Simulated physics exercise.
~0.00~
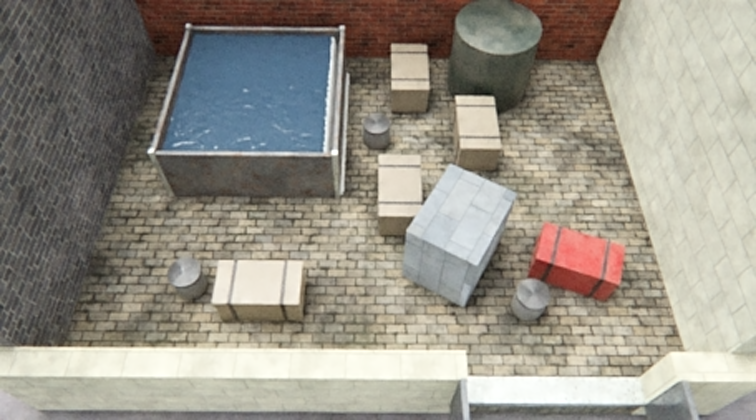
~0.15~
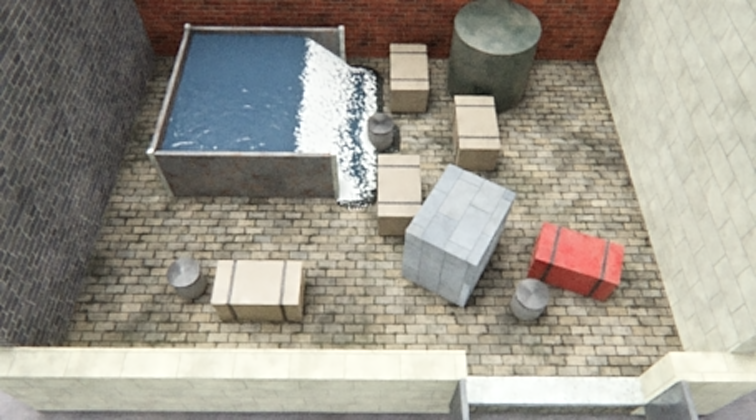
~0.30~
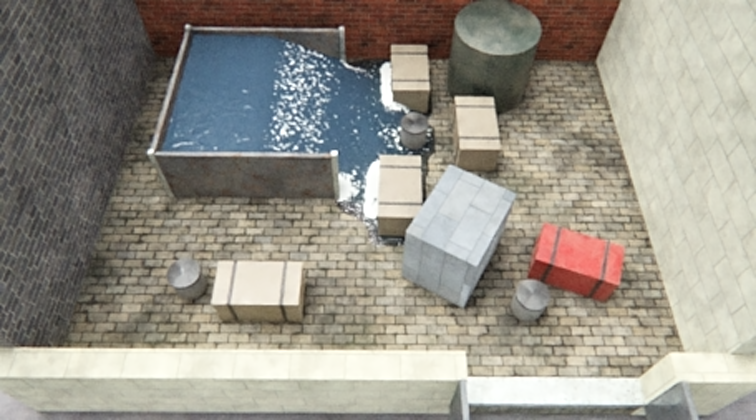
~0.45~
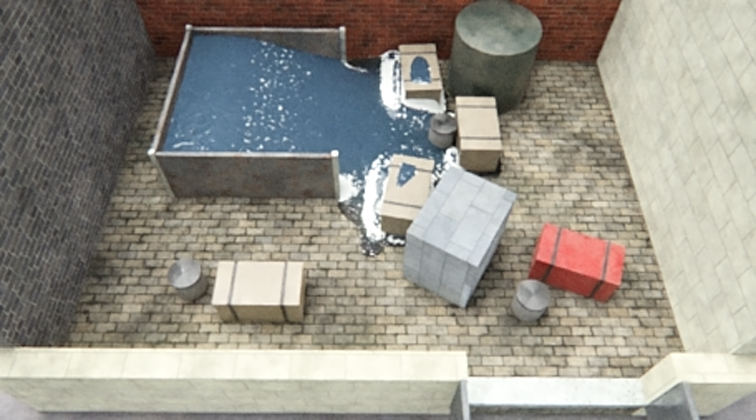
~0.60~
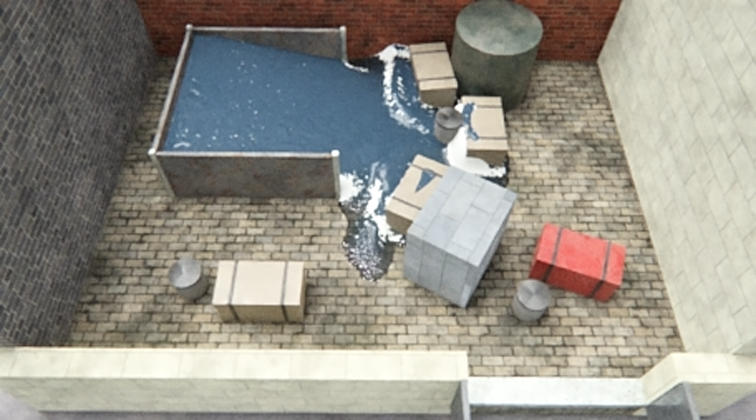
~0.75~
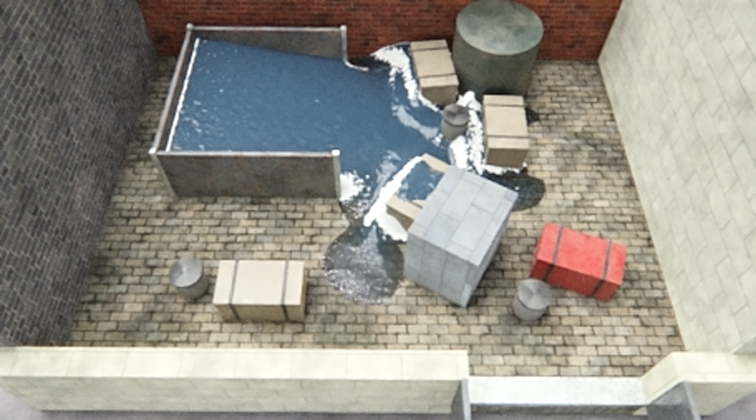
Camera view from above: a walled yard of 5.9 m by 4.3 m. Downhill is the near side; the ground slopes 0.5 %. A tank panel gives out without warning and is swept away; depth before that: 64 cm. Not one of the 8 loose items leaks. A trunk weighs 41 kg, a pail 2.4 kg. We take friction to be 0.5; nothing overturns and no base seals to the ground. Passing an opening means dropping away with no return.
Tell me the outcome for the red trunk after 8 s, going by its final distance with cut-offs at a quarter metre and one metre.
Result: Long travel.
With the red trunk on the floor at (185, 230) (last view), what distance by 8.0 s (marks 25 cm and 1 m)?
Well, it rests almost unmoved.
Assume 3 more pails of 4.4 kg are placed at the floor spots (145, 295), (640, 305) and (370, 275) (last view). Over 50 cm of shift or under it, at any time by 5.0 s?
Lab note - in order: Below threshold / above threshold / above threshold.
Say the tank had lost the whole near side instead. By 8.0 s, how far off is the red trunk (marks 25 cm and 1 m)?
Result: The red trunk remains where it was.
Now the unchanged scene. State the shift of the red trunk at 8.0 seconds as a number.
150 centimetres.
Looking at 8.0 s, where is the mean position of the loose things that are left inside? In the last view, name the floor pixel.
Somewhere near (375, 247).
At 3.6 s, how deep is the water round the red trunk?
Roughly 9 cm at that moment.
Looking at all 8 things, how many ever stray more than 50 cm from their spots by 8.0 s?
That makes 6.
After 1.6 s the red trunk is near (582, 252), 0.0 m from its start, aground; 0 of 8 are out; 2 afloat.
After 3.6 s the red trunk is near (553, 317), 0.8 m from its start, aground; 1 of 8 are out; 3 afloat.
After 5.6 s the red trunk is near (491, 363), 1.5 m from its start, afloat; 2 of 8 are out; 3 afloat.
After 8.0 s the red trunk is near (491, 363), 1.5 m from its start, aground; 3 of 8 are out; 1 afloat.
